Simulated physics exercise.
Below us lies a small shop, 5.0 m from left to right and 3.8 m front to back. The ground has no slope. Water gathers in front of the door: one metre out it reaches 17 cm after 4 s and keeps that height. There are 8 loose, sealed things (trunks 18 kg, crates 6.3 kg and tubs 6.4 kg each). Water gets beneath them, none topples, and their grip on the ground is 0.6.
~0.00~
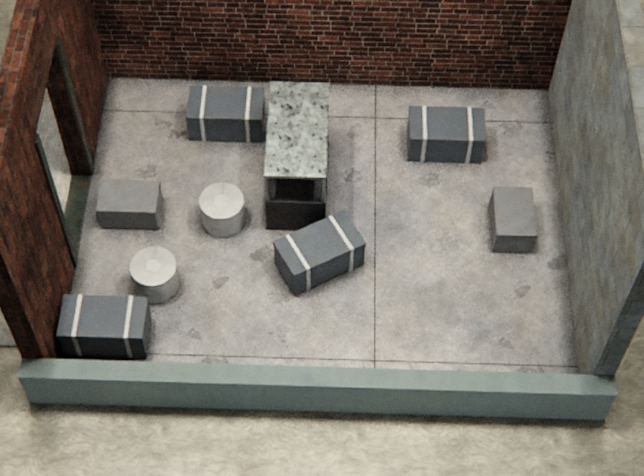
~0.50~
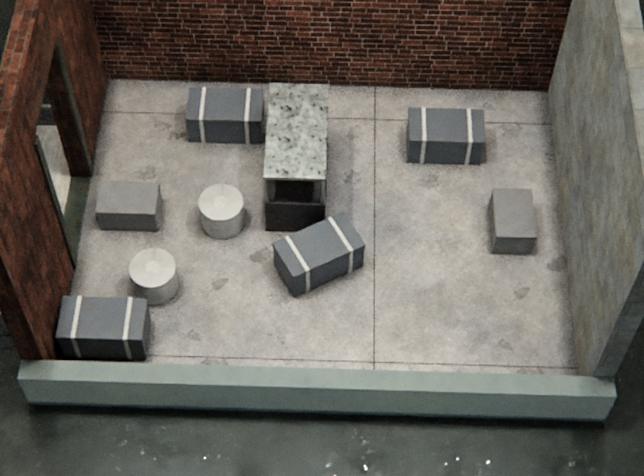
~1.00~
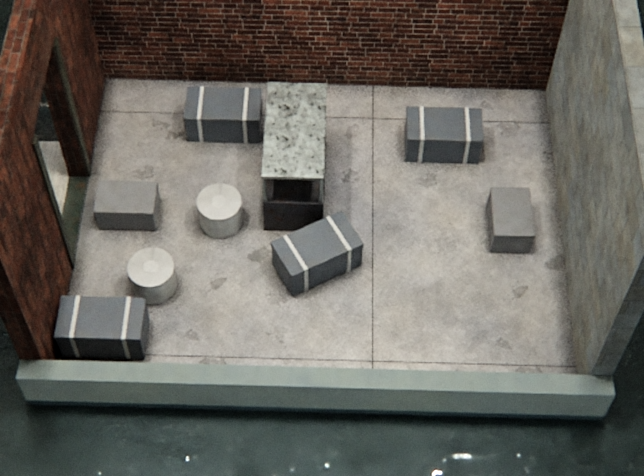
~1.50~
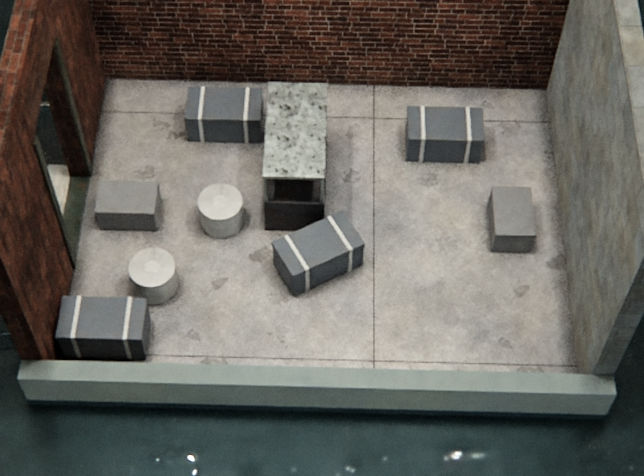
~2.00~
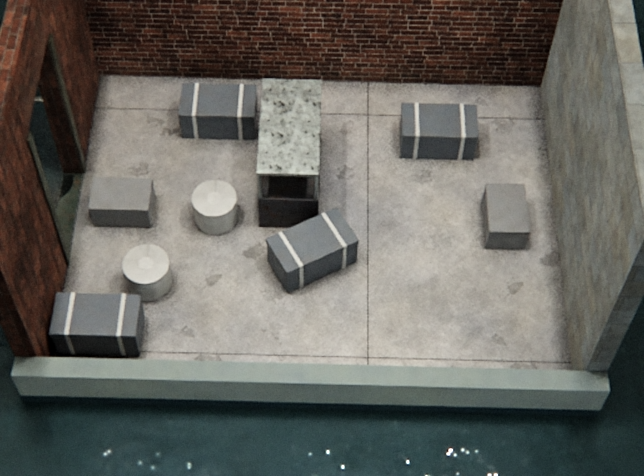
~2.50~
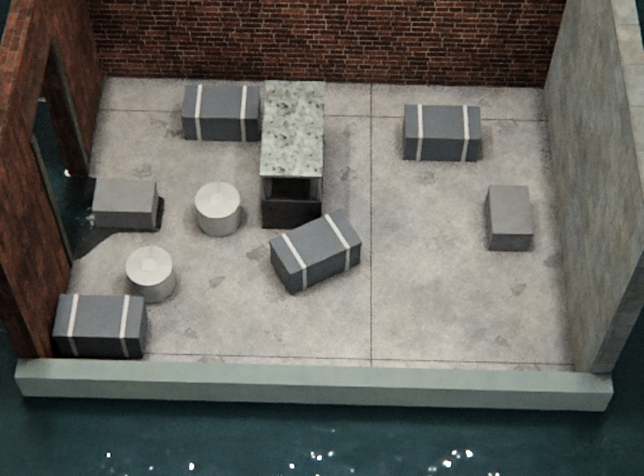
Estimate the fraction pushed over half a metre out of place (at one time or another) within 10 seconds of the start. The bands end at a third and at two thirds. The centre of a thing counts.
That comes to between one and two thirds.
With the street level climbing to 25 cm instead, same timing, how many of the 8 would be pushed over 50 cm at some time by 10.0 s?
In that case 6 of them.
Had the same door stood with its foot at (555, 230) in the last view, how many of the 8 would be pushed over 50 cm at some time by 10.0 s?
Then 1.
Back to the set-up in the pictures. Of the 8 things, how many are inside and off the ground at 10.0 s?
I count 2.
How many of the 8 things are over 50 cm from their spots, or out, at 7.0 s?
By then 3.
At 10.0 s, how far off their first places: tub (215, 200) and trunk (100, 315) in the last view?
In that order: 250 cm, 0 cm.
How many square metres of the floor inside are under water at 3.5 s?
About 2.0 m2.
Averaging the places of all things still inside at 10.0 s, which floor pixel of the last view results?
Near (320, 236).
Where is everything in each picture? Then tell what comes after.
In the first frame, a trunk at (320, 242) rests on the ground; a crate at (128, 196), on the bottom; 0.0 m2 under water; 0 of 8 have shifted.
In the second frame, a trunk at (319, 244) rests on the ground; a crate at (128, 197), on the bottom; 0.0 m2 under water; 0 of 8 have shifted.
In the third frame, a trunk at (317, 243) rests on the ground; a crate at (126, 197) rests on the ground; 0.0 m2 under water; 0 of 8 have shifted.
In the fourth frame, a trunk at (318, 243) rests on the ground; a crate at (127, 197) rests on the ground; water covers 0.0 m2; 0 of 8 have shifted.
In the fifth frame, a trunk at (312, 239) rests on the ground; a crate at (121, 193) rests on the ground; water covers 0.0 m2; 0 of 8 have shifted.
In the sixth frame, a trunk at (316, 241), on the bottom; a crate at (124, 195) rests on the ground; 0.2 m2 under water; 0 of 8 have shifted.
After 3.5 s 0 of 8 are over 50 cm from their spots; 0 afloat.
After 4.5 s 1 of 8 are over 50 cm from their spots; 0 afloat.
After 7.0 s 3 of 8 are over 50 cm from their spots; 2 afloat.
After 10.0 s 4 of 8 are over 50 cm from their spots, and 4 have been at some point; 2 afloat.
